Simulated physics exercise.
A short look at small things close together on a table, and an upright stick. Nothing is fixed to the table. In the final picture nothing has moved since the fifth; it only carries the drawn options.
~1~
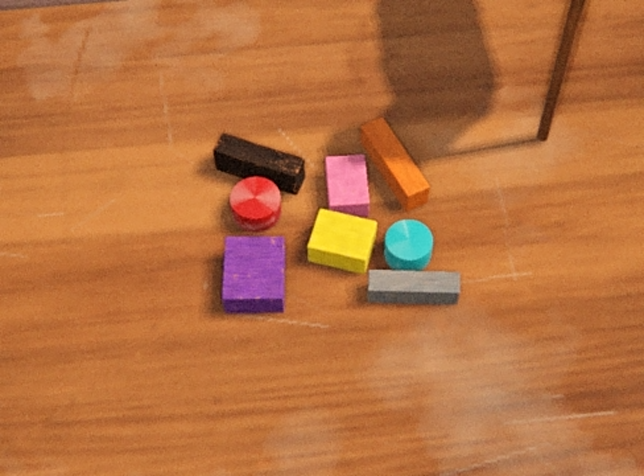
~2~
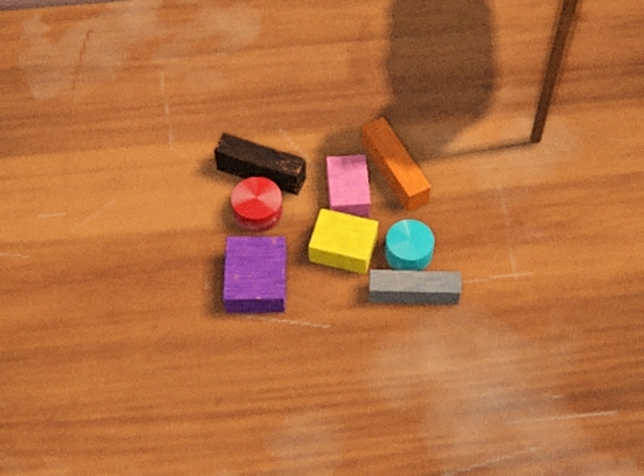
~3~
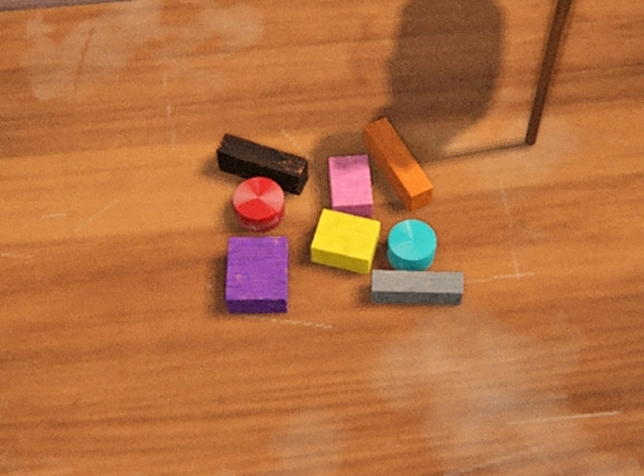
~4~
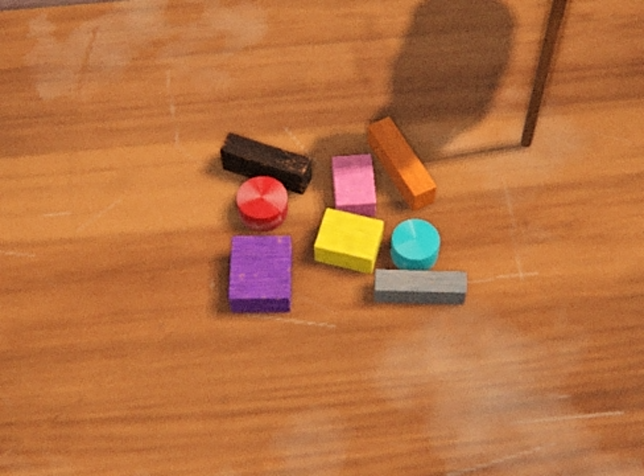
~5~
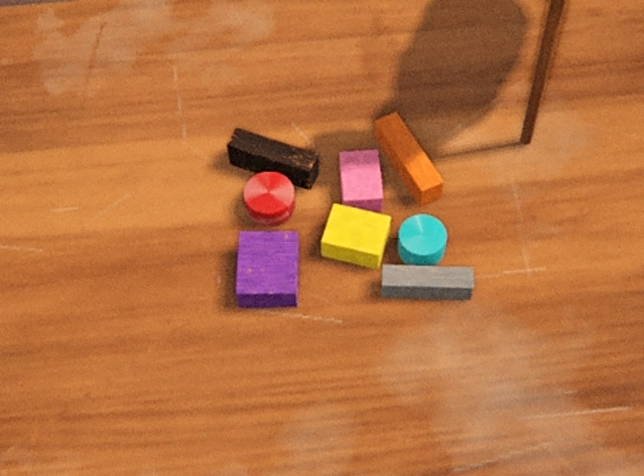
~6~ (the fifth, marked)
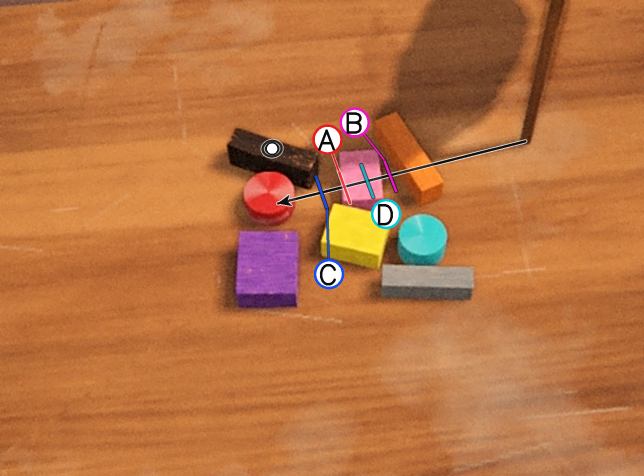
On a wooden table, colourful blocks and two round tins sat clustered together without moving among themselves, while the view drifted slightly and a dark shadow behind them shifted and slanted near an upright stick.
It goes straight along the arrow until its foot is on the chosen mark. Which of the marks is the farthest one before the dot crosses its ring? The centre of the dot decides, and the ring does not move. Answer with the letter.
B is the last safe stop.
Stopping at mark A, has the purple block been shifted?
By then, no.
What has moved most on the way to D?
It is the orange bar.
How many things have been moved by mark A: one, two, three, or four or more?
Four or more.
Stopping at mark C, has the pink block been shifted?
By then, yes.
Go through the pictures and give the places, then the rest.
In the first picture, purple block (254, 274); red tin (256, 205); pink block (347, 187).
In the second picture, pink block (348, 187); turquoise tin (410, 247).
In the third picture, yellow block (346, 242); orange bar (397, 164).
In the fourth picture, black bar (266, 163); grey bar (420, 287).
In the fifth picture, purple block (268, 269); red tin (270, 200); pink block (361, 182).
On the marked copy, A at (344, 187); B at (390, 176); C at (321, 193); D at (367, 181); the arrow from (525, 141) to (278, 204); the white dot at (272, 148).
With B. Early on, foot of the stick (476, 155).
Further on, foot of the stick (426, 167).
At the end, foot of the stick (390, 177); orange bar (371, 166); pink block (341, 185); the dot is still in its ring.
As for the rest, A shifts the dotted thing to (229, 155); C shifts the dotted thing to (208, 154); D shifts the dotted thing to (250, 157).
